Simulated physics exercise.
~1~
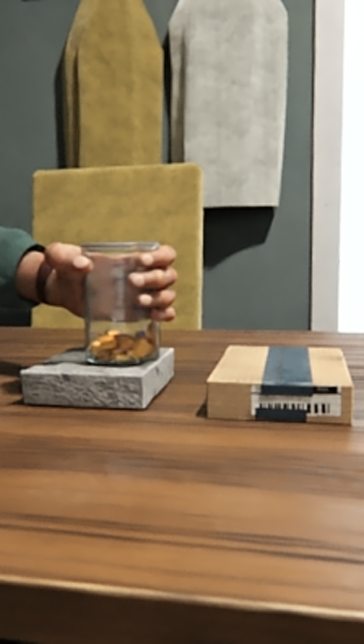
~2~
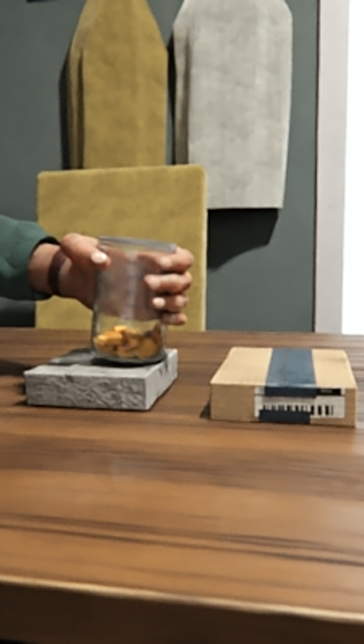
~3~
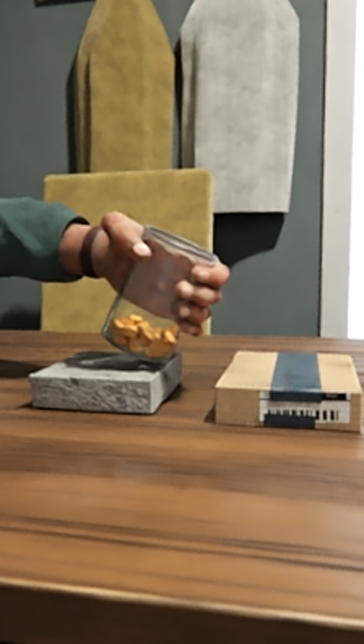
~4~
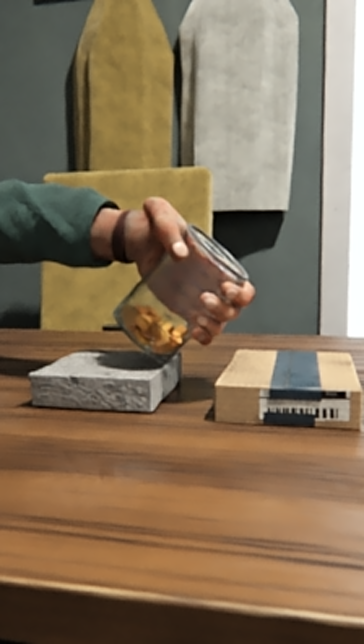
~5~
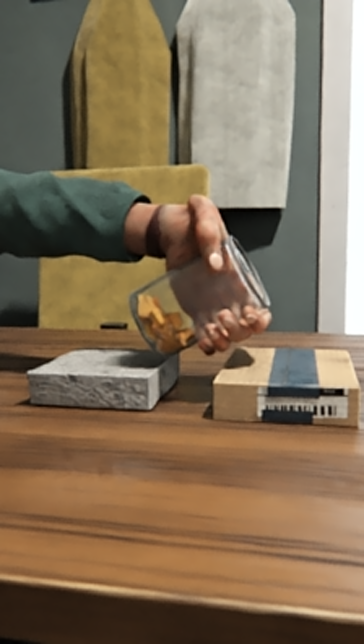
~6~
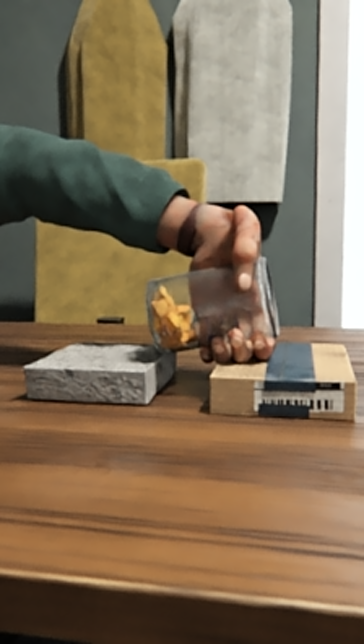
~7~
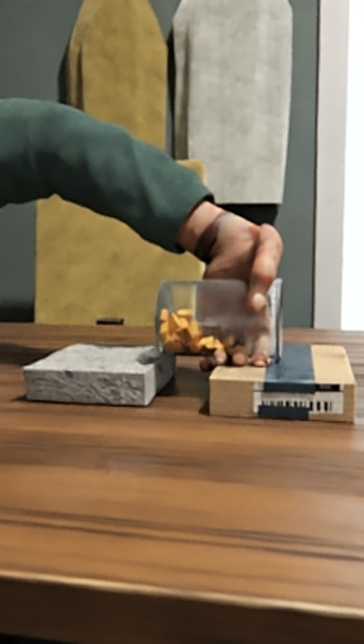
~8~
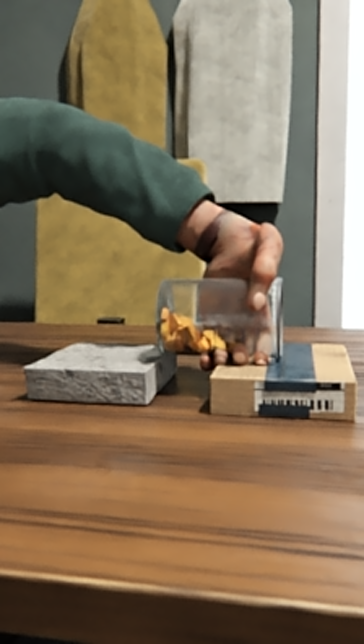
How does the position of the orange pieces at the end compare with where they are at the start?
At the start, the orange pieces are above the gray block on the left. By the end, they are farther to the right, around the gap between the gray block and the wooden box.
The clip shows a hand lifting a clear glass jar of orange pieces from a gray block, tipping it to the right and laying it sideways against a wooden box with a dark stripe, where it rests with the pieces still inside.
